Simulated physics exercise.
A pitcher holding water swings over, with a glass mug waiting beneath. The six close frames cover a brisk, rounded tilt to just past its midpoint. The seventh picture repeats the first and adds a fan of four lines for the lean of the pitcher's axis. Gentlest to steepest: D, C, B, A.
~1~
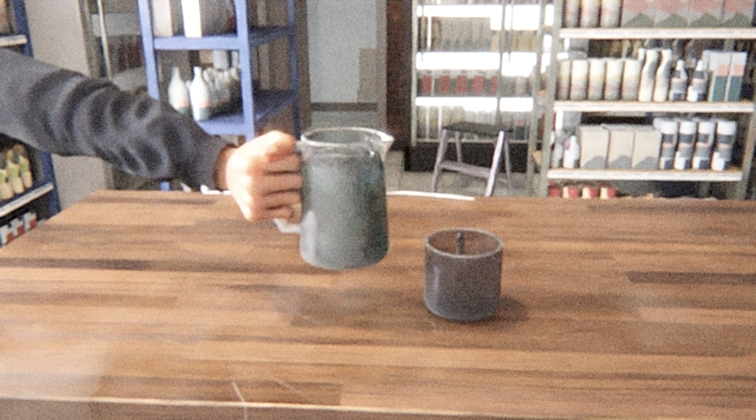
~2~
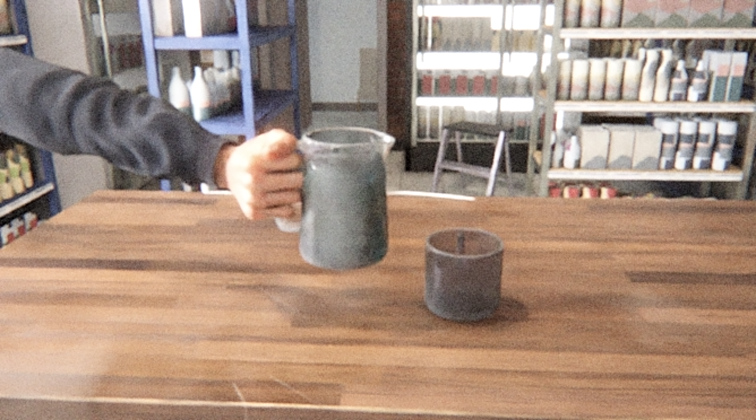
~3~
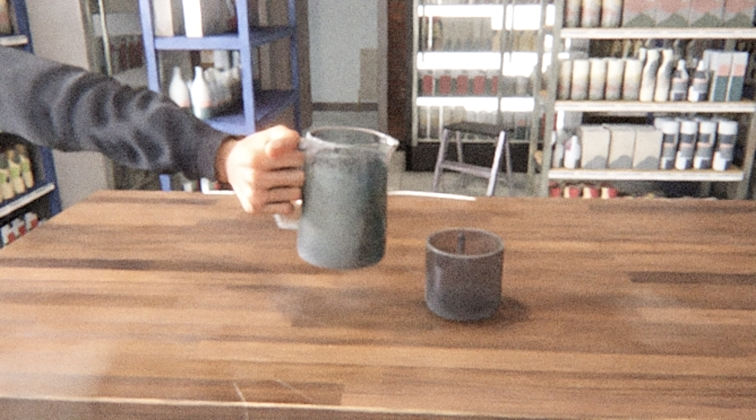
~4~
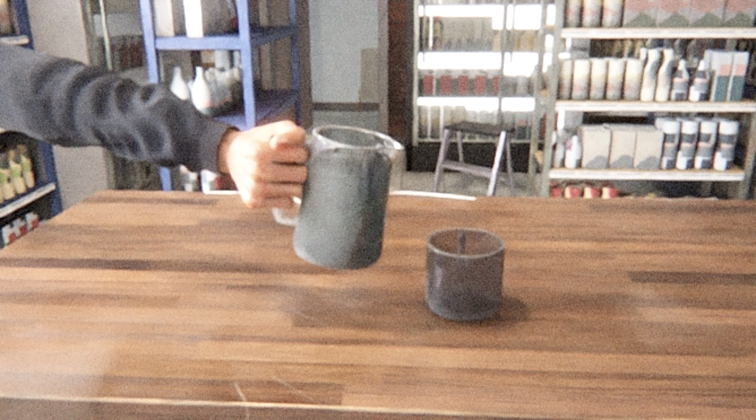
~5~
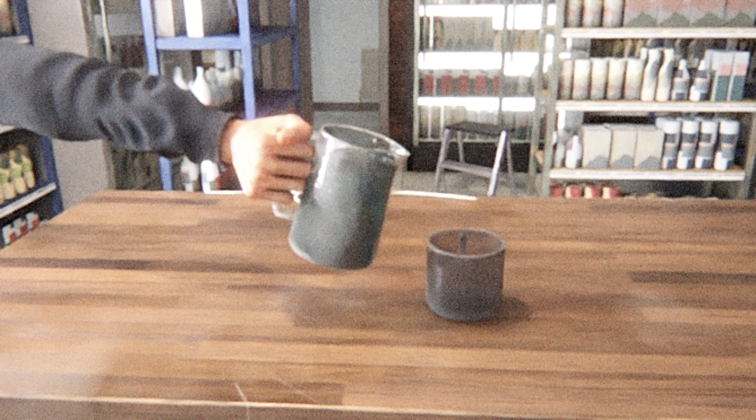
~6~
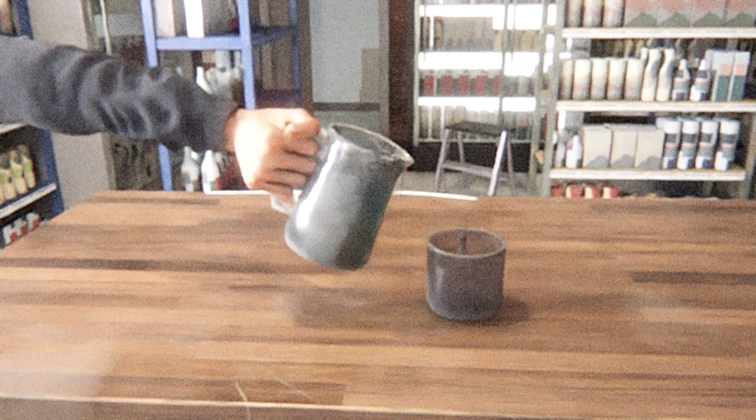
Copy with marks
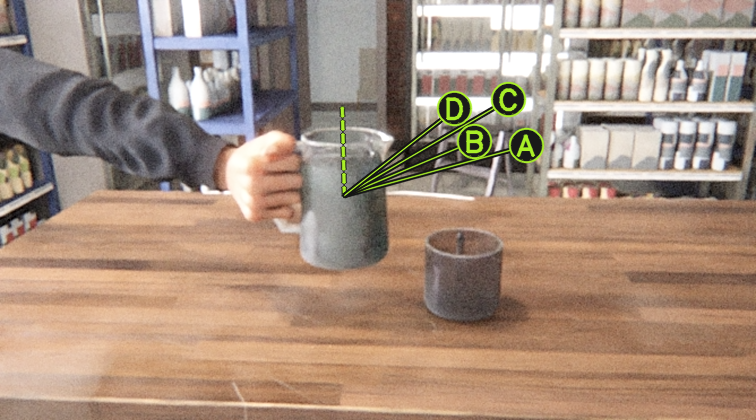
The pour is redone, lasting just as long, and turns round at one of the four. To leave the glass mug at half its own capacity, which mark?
Line B does it best.
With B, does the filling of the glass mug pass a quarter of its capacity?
Yes, it does.
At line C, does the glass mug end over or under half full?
Under half.
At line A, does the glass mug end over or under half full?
Over.
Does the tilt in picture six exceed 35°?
No.
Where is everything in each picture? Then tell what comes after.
Upright, lip at (391, 139); rim of the glass mug round (464, 241); nothing has left yet.
Upright, lip at (393, 140); nothing has left yet.
Tipped about 4°, lip at (396, 143); nothing has left yet.
Tipped about 9°, lip at (401, 147); nothing has left yet.
Tipped about 15°, lip at (407, 153); nothing has left yet.
Tipped about 21°, lip at (412, 160); nothing has left yet.
On the marked copy, A at (510, 150); B at (458, 147); C at (494, 108); D at (441, 119).
Choosing A, the glass mug ends with about 67 % of what it can hold.
Choosing B, the glass mug ends with about 50 % of what it can hold.
Choosing C, the glass mug ends with about 36 % of what it can hold.
Choosing D, the glass mug ends with about 24 % of what it can hold.
